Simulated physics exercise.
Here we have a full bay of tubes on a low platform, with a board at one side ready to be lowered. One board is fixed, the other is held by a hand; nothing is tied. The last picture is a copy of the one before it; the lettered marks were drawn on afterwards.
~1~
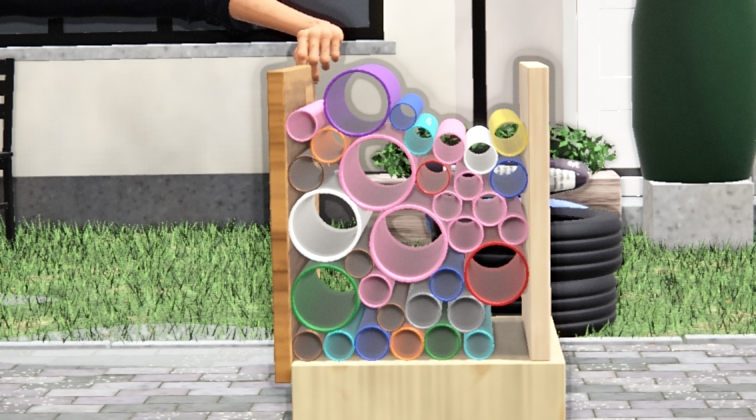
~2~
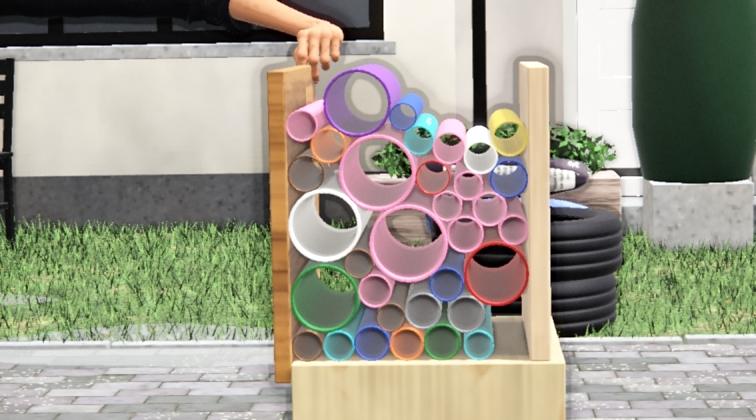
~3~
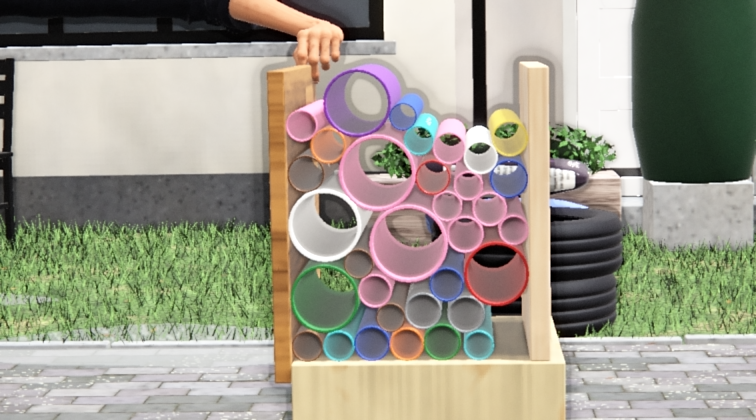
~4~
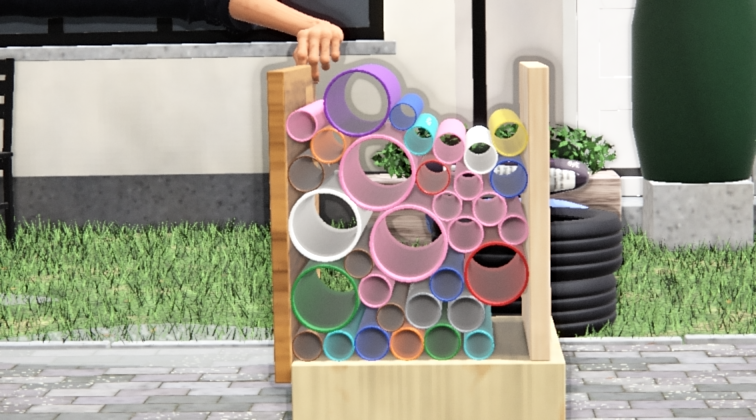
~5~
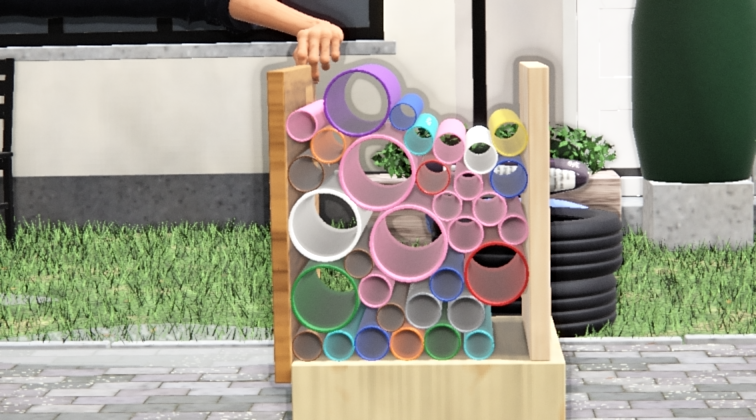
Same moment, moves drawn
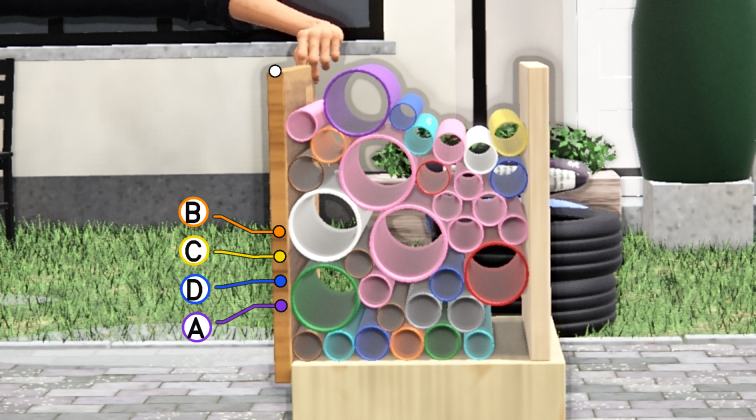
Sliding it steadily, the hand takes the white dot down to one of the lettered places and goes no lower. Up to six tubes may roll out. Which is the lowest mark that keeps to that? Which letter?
The last mark within the limit is C.
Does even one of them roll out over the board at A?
At A: Yes.
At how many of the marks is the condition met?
Two of them.
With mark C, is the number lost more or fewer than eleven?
Fewer than eleven.
On the marked copy, A at (281, 306); B at (279, 231); C at (280, 256); D at (280, 281); the white dot at (275, 71).
Following C. Soon after the start, top of the board (287, 149).
Later, top of the board (289, 236).
In the end, top of the board (289, 255), three out over the board.
As for the rest, A seven out over the board; B three out over the board; D seven out over the board.
